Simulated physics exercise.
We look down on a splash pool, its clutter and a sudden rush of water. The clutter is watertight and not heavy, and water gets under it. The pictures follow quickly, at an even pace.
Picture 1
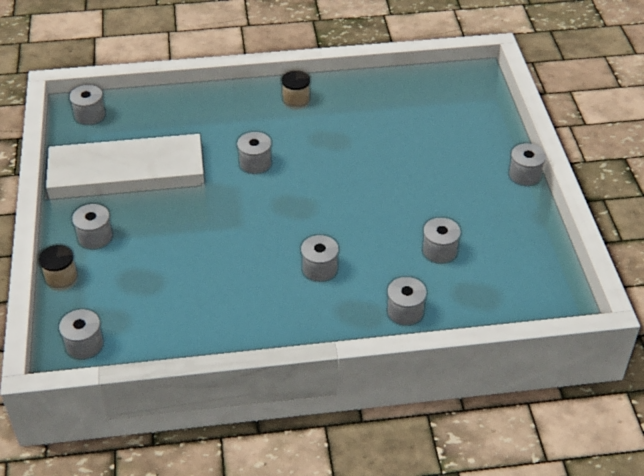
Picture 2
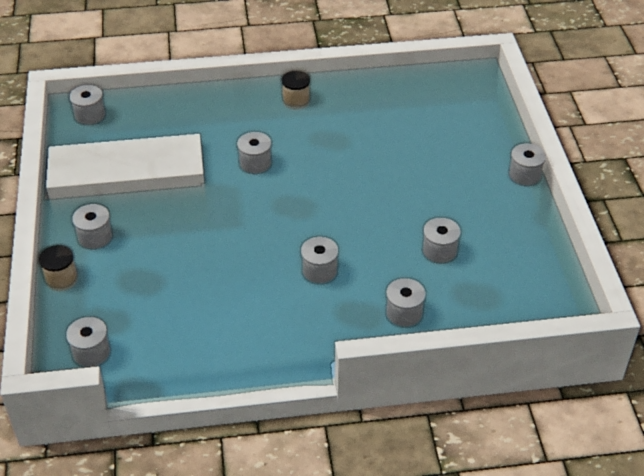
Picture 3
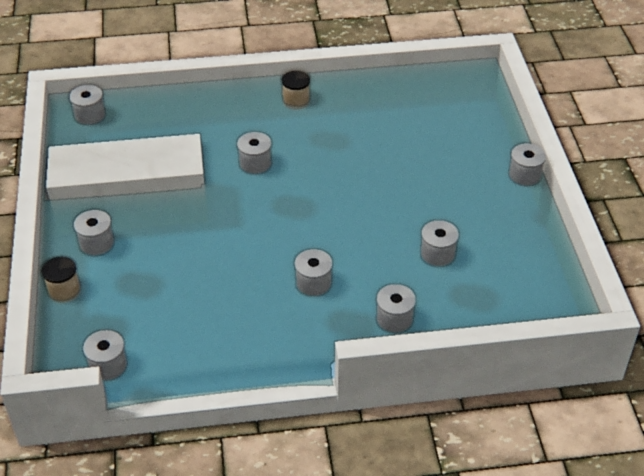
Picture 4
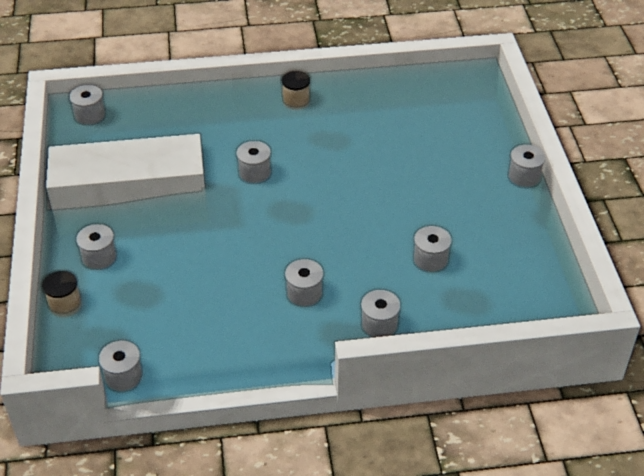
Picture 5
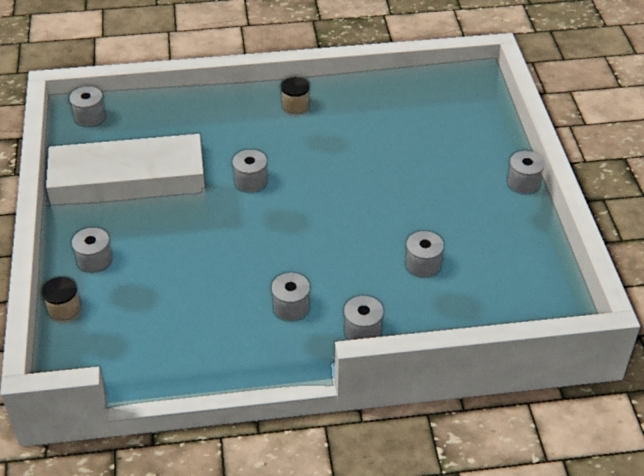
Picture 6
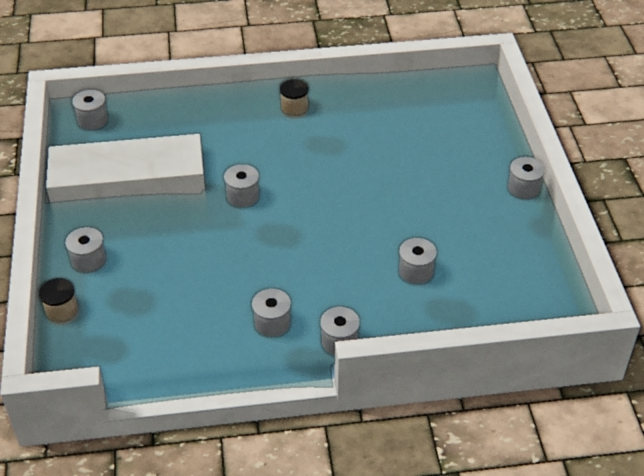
Grey tubs drifting toward a gap opened in the near wall of a splash pool, one leaving view, others shifting slightly.
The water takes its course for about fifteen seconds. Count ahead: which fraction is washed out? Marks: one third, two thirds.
Share: Between one and two thirds.
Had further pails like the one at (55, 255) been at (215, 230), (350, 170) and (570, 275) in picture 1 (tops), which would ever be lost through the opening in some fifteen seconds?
As listed: Carried outside, carried outside, stays.
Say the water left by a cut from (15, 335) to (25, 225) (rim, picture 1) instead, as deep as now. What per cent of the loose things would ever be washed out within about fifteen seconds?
About 40 per cent.
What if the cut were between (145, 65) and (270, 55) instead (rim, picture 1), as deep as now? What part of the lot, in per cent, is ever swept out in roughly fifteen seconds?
About 30 per cent.
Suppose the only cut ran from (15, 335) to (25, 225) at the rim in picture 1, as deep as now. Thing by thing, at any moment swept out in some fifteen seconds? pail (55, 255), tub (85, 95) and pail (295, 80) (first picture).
One after the other: Washed out, stays, stays.
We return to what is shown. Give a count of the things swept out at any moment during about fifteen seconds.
4 of them.
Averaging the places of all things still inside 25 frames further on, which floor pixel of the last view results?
Around (225, 260).
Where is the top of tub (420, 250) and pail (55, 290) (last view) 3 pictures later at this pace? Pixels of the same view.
Roughly at (385, 272) and (60, 317).
A moment on, 3 of 10 are out; 7 afloat.
Next, 3 of 10 are out; 7 afloat.
Later, 4 of 10 are out; 6 afloat.
In the end, 4 of 10 are out; 6 afloat.
